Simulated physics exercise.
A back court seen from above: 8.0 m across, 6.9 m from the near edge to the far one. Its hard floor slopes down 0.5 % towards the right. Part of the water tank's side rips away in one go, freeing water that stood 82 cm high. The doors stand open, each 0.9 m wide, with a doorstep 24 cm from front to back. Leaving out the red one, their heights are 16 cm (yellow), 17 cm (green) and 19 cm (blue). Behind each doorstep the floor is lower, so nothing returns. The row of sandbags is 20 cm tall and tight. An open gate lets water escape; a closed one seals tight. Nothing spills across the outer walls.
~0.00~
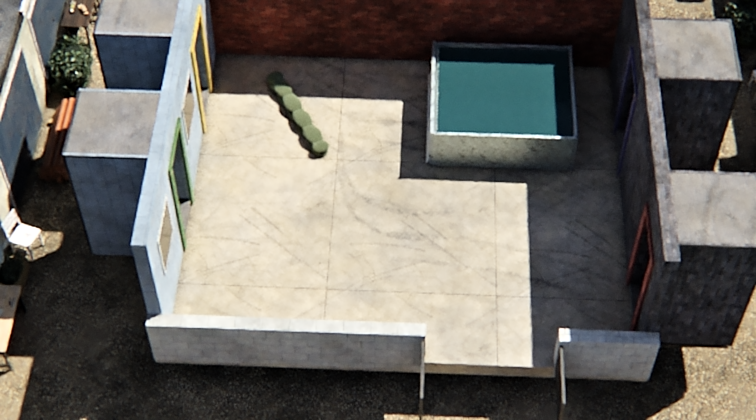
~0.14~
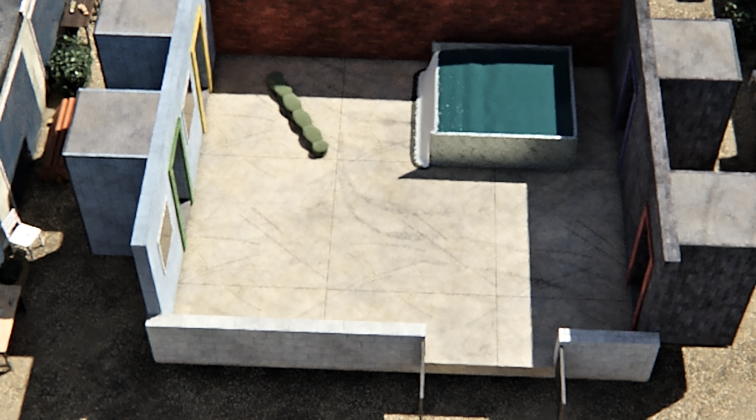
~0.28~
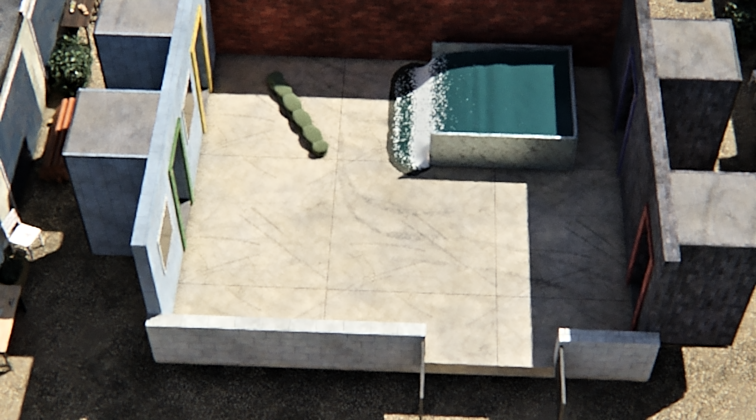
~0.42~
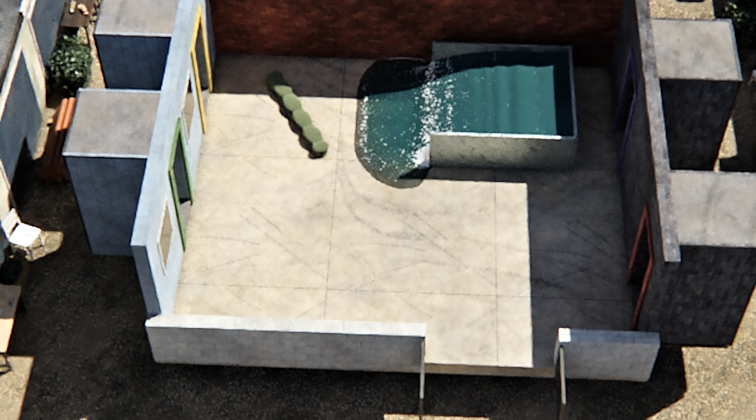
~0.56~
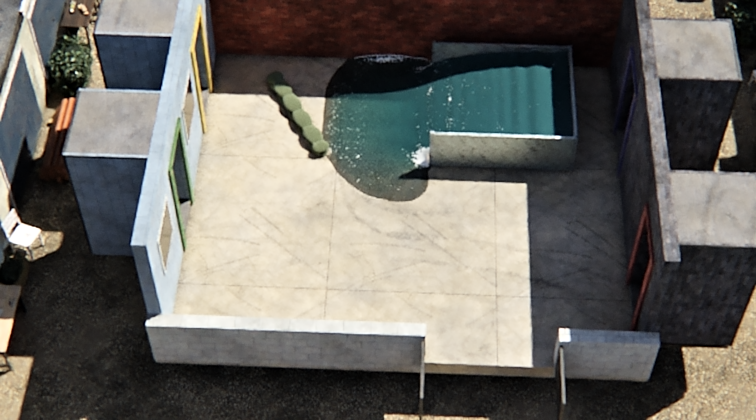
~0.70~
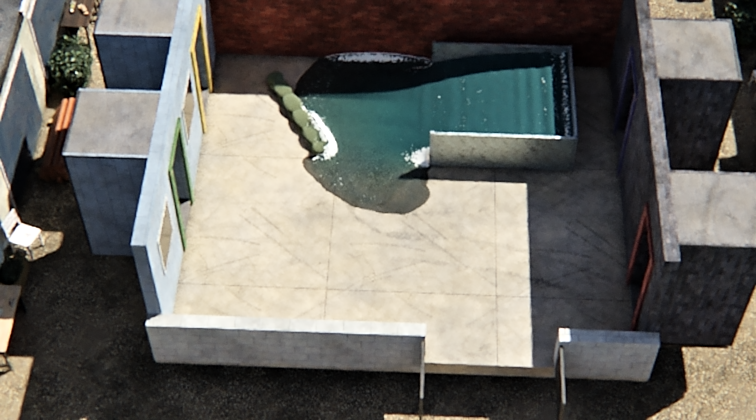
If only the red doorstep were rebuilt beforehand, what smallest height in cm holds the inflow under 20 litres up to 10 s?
About 16 cm.
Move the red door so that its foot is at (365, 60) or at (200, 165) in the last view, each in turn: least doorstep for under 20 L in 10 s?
About 22 and 18 cm.
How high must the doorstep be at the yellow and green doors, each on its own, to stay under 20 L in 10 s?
About 24 cm at yellow and 16 cm at green.
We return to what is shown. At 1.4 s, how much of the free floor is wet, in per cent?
About 35 per cent.
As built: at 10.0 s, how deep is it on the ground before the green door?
About 9.0 cm.
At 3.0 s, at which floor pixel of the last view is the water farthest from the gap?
Around (169, 340).
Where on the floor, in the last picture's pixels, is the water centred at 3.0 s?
Near (345, 127).
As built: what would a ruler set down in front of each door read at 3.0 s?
Depths in cm: Yellow 26, red 0, green 21, blue 0.
After 1.4 s water covers 35 % of the floor, deepest (57 cm) near (217, 55); it has not reached the red door.
After 3.0 s water covers 50 % of the floor, deepest (50 cm) near (225, 62); it has not reached the red door.
After 10.0 s water covers 95 % of the floor, deepest (18 cm) near (630, 332); 17 cm at the red door, 147 litres in over its 8 cm doorstep.
At the red door as built, the water arrived by 6.1 s and peaked near 19 cm at 8.8 s.
With a doorstep of 13.5 cm, 47 litres would have come in within the 10 s; with 18 cm, 6 litres. So under 20 litres takes about 16 cm.
